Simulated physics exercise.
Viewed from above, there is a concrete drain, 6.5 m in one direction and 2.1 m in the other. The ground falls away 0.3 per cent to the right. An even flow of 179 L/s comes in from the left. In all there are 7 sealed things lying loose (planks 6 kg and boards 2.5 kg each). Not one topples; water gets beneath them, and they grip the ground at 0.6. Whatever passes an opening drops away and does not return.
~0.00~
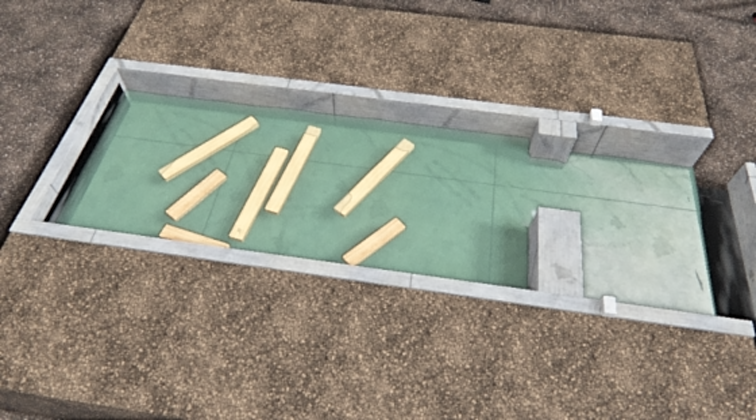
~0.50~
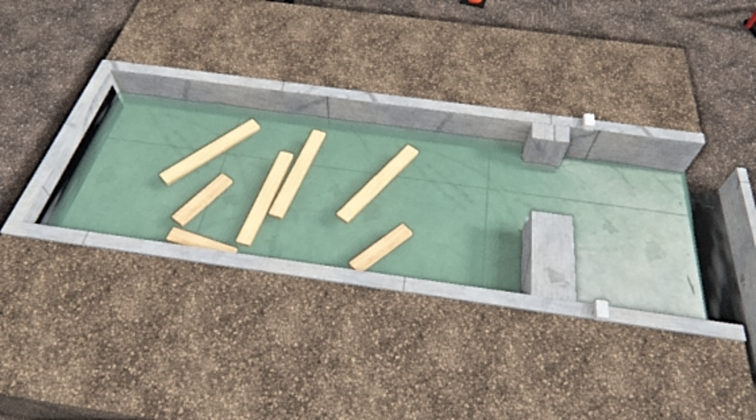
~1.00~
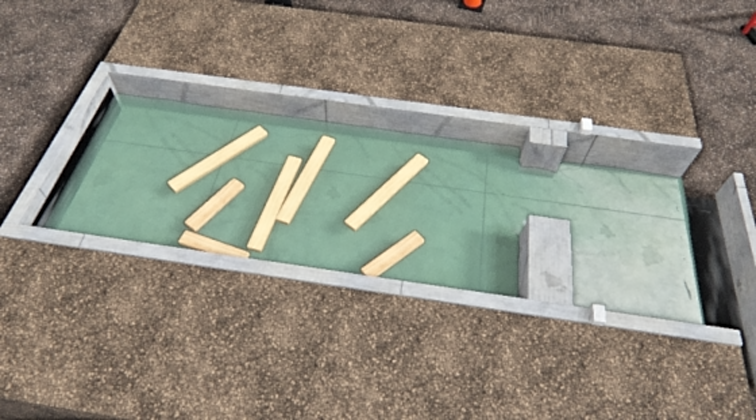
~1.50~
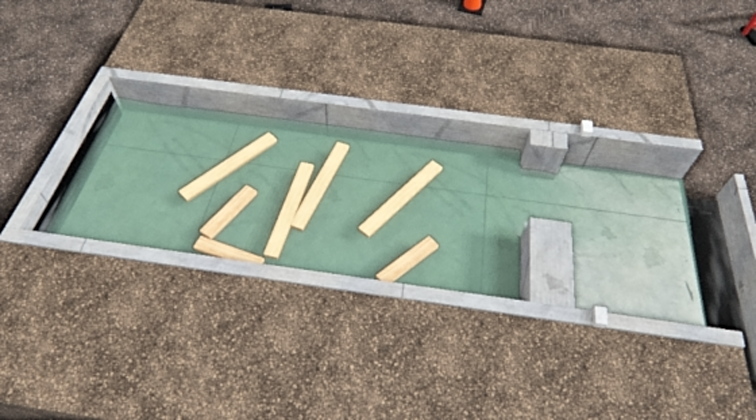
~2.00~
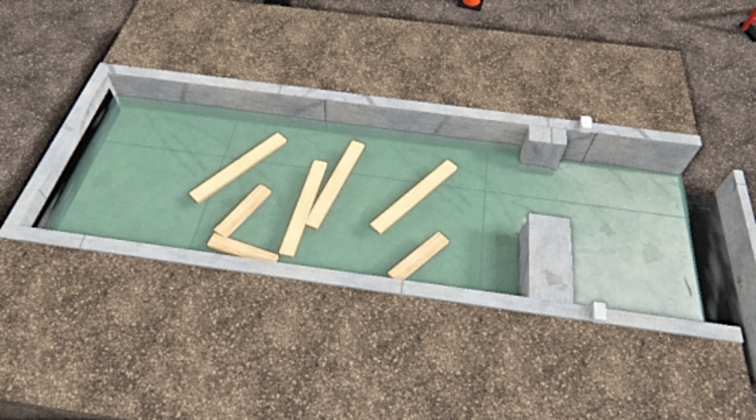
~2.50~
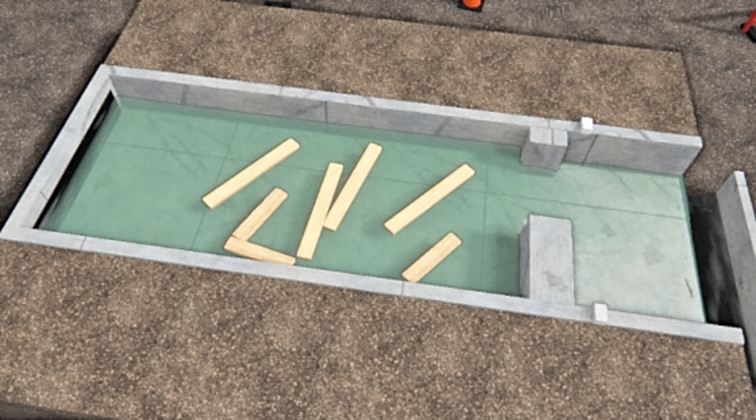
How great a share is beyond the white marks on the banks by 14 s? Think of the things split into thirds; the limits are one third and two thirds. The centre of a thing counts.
My guess is the bottom band.
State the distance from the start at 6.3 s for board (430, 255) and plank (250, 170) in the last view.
Distances, as listed: 300 cm then 200 cm.
After 3.5 s 0 of 7 are over the mark; 7 afloat.
After 6.3 s 2 of 7 are over the mark; 6 afloat.
After 10.0 s 2 of 7 are over the mark; 5 afloat.
After 14.0 s 2 of 7 are over the mark; 5 afloat.
